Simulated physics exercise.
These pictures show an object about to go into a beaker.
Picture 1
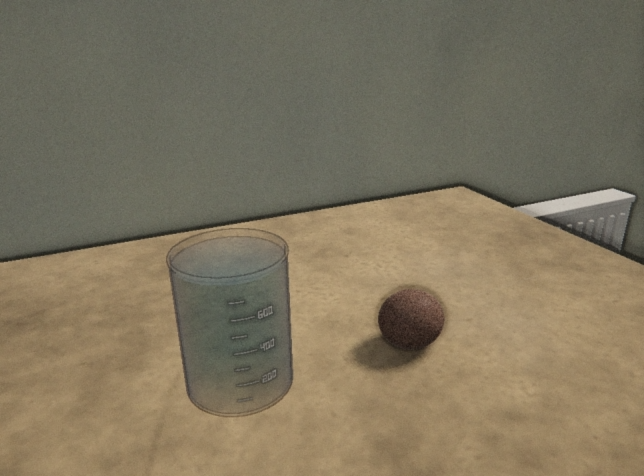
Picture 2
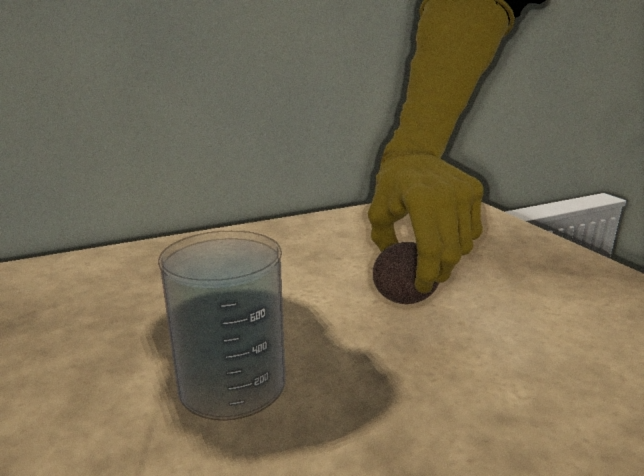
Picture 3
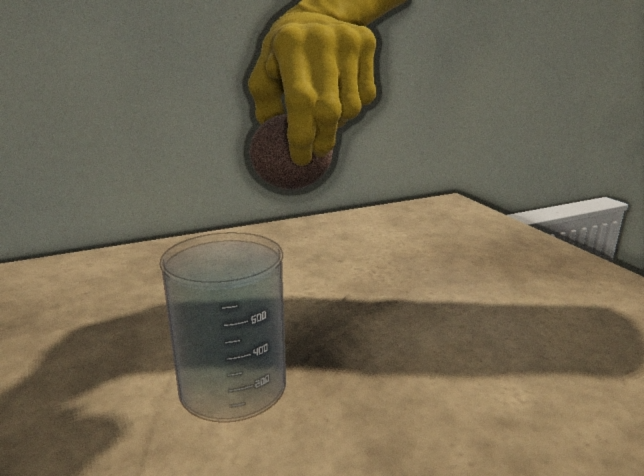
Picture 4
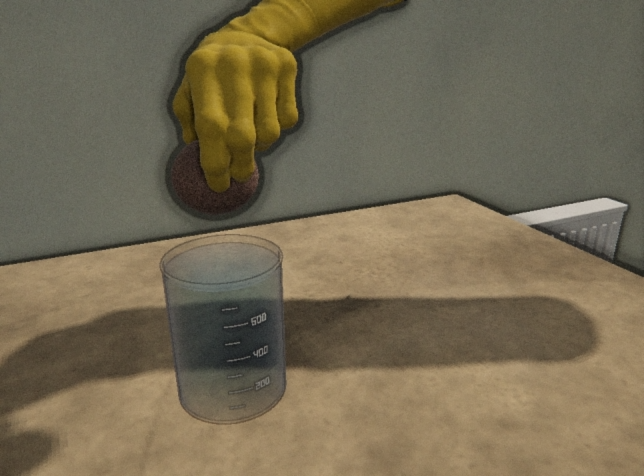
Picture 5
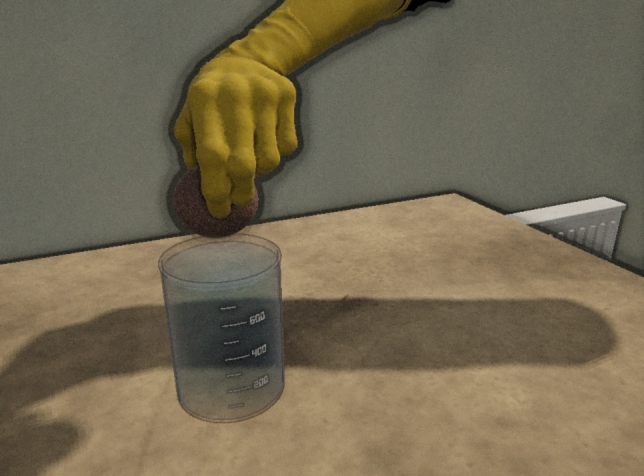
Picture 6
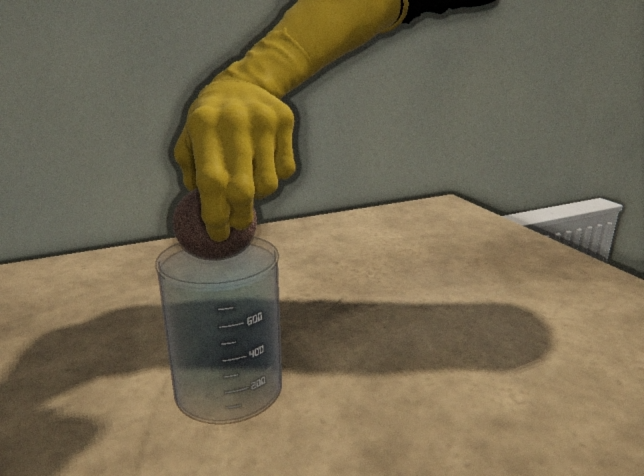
At first, a dark, round stone sits on a tabletop to the right of a clear beaker nearly full of liquid. A yellow-gloved hand picks up the stone, lifts it and carries it left above the beaker, then lowers it to the rim, still gripped in the fingers.
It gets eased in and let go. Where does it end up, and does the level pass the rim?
Let go in the water, it does not stay up, and the beaker spills liquid.
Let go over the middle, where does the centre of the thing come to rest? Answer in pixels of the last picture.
Its centre ends up around (227, 357) in the last picture.
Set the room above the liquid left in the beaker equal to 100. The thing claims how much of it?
About 220 %.
Shortly, the stone enters the water; the beaker is full to the brim.
Then, the stone goes on down; the beaker is full to the brim; the top is wet.
At the finish, the stone is at the bottom; the beaker is full to the brim; the top is wet.
